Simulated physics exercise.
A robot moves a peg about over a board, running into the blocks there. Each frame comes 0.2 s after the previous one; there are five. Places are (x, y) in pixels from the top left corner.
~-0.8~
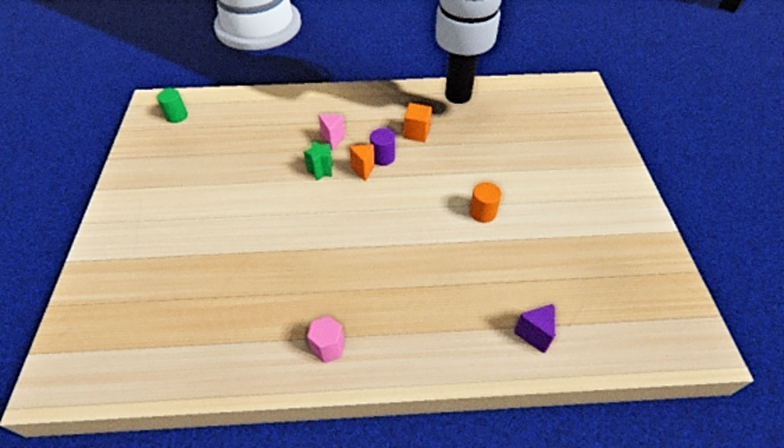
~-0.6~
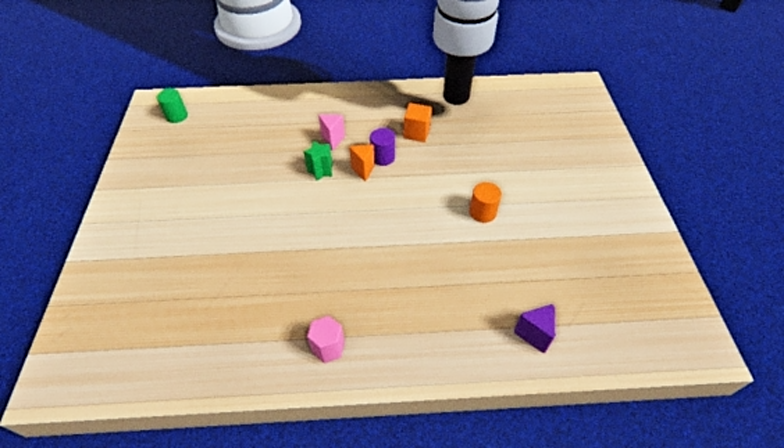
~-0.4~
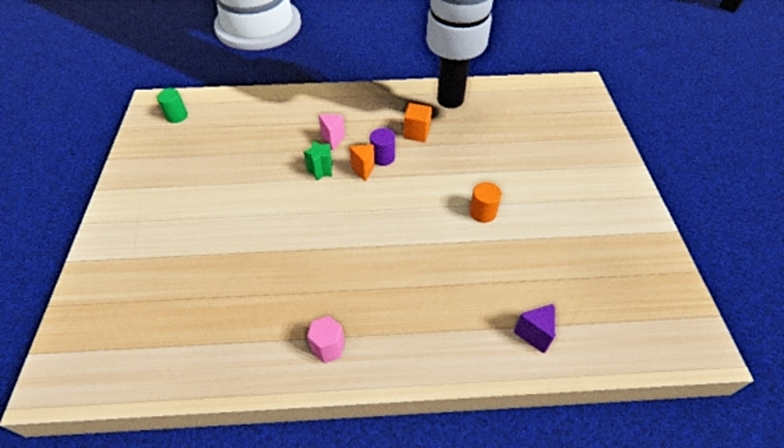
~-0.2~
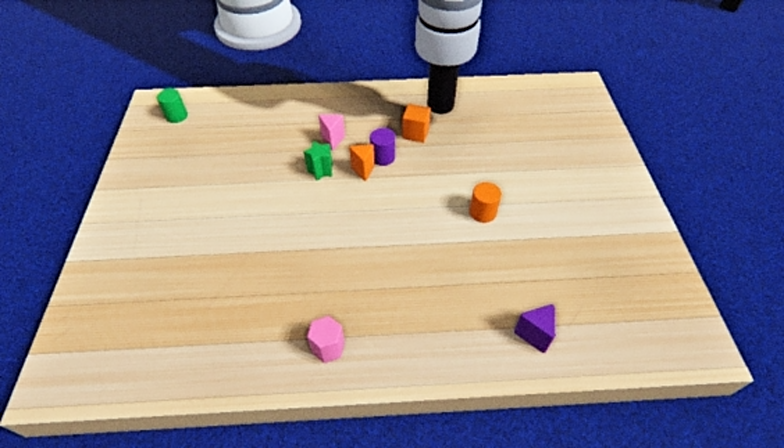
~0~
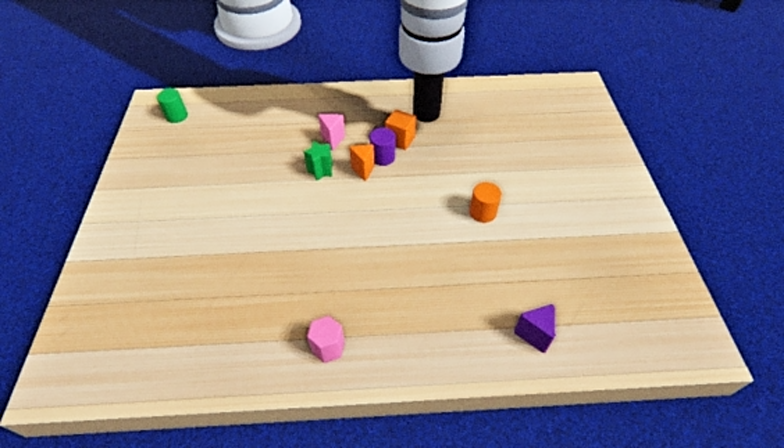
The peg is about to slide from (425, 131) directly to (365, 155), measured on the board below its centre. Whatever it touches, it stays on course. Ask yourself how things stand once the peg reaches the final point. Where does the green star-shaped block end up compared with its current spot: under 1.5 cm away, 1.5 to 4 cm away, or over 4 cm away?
Covers under 1.5 cm.
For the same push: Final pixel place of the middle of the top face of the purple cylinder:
Around pixel (352, 152).
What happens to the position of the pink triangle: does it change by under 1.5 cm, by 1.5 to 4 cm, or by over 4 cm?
It will move less than 1.5 cm.
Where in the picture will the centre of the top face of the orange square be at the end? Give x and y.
At pixel (337, 128).
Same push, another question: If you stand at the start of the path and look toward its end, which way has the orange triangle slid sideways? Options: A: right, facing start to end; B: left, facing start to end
That would be B.
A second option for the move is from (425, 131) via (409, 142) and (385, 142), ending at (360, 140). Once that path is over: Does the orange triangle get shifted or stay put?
It is no longer where it was.
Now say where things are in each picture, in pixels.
The first frame shows peg tip at (458, 97); block tops, green star-shaped block at (318, 150); pink triangle at (330, 119); orange triangle at (362, 150); purple cylinder at (383, 136); orange square at (418, 112).
The second frame shows peg at (456, 98); blocks unchanged.
The third frame shows peg at (450, 101); blocks unchanged.
The fourth frame shows peg at (441, 107); blocks unchanged.
The fifth frame shows peg at (426, 115); green star-shaped block at (318, 150); pink triangle at (330, 119); orange triangle at (362, 150); purple cylinder at (383, 136); orange square at (401, 119).
What follows on the original path. Halfway along, peg at (396, 127); orange triangle at (355, 158), turned 45° clockwise; purple cylinder at (366, 144); orange square at (368, 124), turned 40° clockwise.
At the end, peg at (363, 139); green star-shaped block in place; pink triangle at (323, 118); orange triangle at (349, 168), turned 20° clockwise; purple cylinder at (352, 152); orange square at (337, 128), turned 95° clockwise.
